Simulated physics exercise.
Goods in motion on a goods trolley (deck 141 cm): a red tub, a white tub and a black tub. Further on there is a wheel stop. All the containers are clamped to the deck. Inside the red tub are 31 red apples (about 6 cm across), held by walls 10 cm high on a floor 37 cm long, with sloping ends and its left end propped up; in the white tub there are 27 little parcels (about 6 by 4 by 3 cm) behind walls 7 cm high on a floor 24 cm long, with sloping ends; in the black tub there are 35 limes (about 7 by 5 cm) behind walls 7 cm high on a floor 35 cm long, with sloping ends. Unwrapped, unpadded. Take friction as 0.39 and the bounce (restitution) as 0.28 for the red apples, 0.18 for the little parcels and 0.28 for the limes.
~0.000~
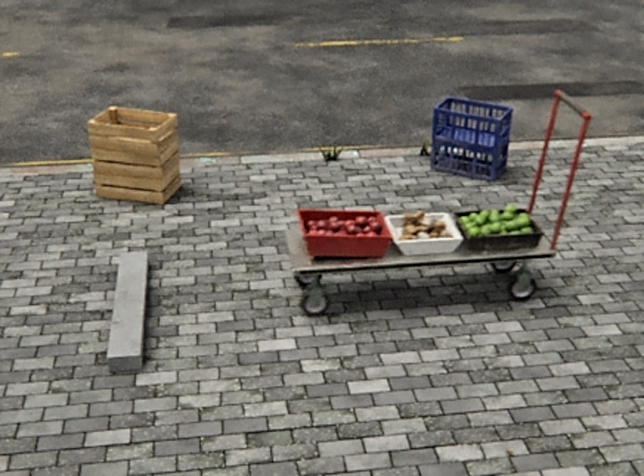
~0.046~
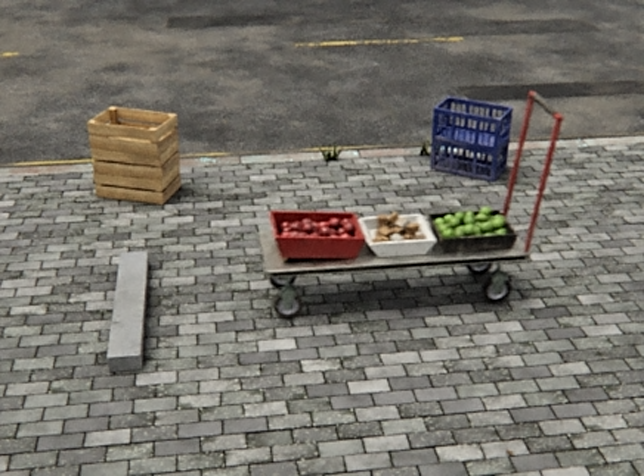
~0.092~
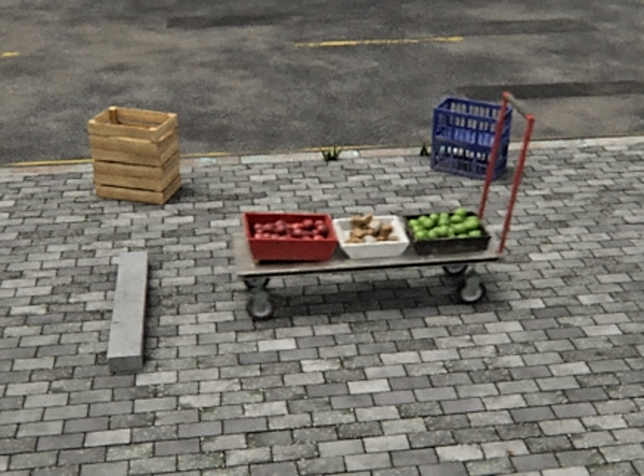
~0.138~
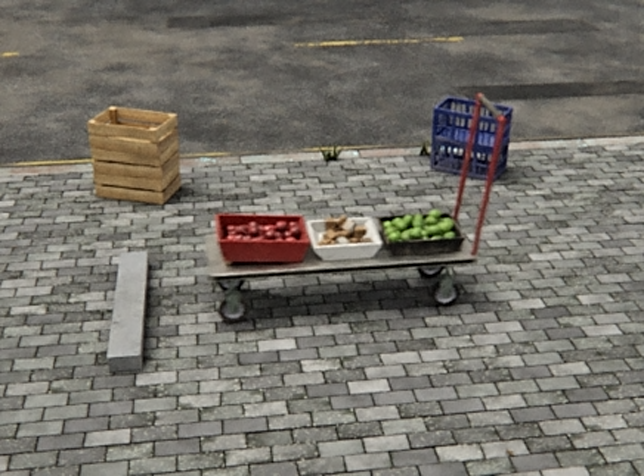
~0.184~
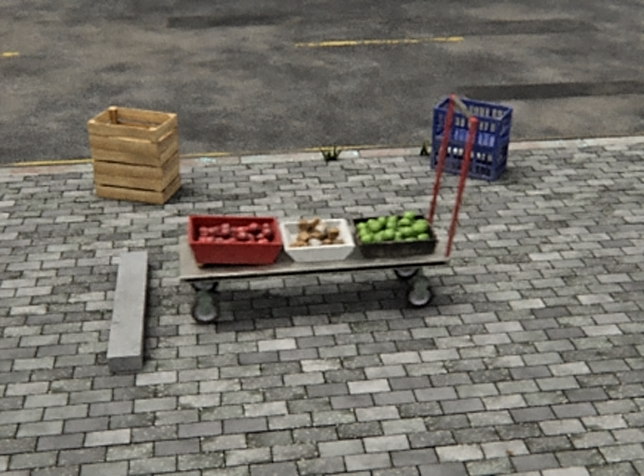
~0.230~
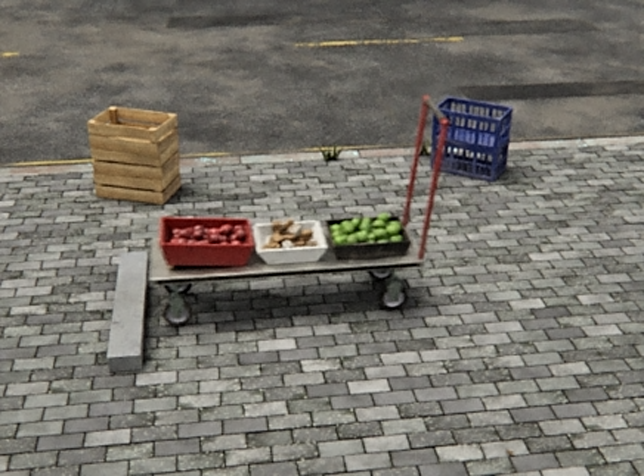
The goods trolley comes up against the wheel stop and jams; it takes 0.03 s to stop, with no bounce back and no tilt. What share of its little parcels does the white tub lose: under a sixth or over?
Over a sixth of the little parcels leave the white tub.
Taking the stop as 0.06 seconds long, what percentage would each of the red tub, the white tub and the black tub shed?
In that case red tub 20, white tub 30 and black tub 30 per cent.
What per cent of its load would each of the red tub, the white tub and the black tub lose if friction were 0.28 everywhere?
In that setup red tub sheds 20 percent, white tub sheds 40 percent, and black tub sheds 40 percent.
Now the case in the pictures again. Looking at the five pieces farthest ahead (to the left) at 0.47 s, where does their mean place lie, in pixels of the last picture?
Around pixel (130, 217).
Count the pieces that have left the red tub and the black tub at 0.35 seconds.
Estimate at that time - red tub 0, black tub 2, give or take.
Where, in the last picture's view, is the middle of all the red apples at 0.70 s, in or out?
At about (171, 245).
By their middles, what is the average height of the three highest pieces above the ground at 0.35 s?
Close to 58 cm, on average.
After 0.25 s, the wheels strike.
After 0.35 s, 0 of 31 out of the red tub, 3 of 27 out of the white tub and 2 of 35 out of the black tub.
After 0.47 s, 3 of 31 out of the red tub, 10 of 27 out of the white tub and 11 of 35 out of the black tub.
After 0.70 s, 5 of 31 out of the red tub, 11 of 27 out of the white tub and 13 of 35 out of the black tub.
Final count (at 1.20 s), 5 of 31 out of the red tub, 11 of 27 out of the white tub and 13 of 35 out of the black tub. Asked share, 11 of 27, 41 per cent.
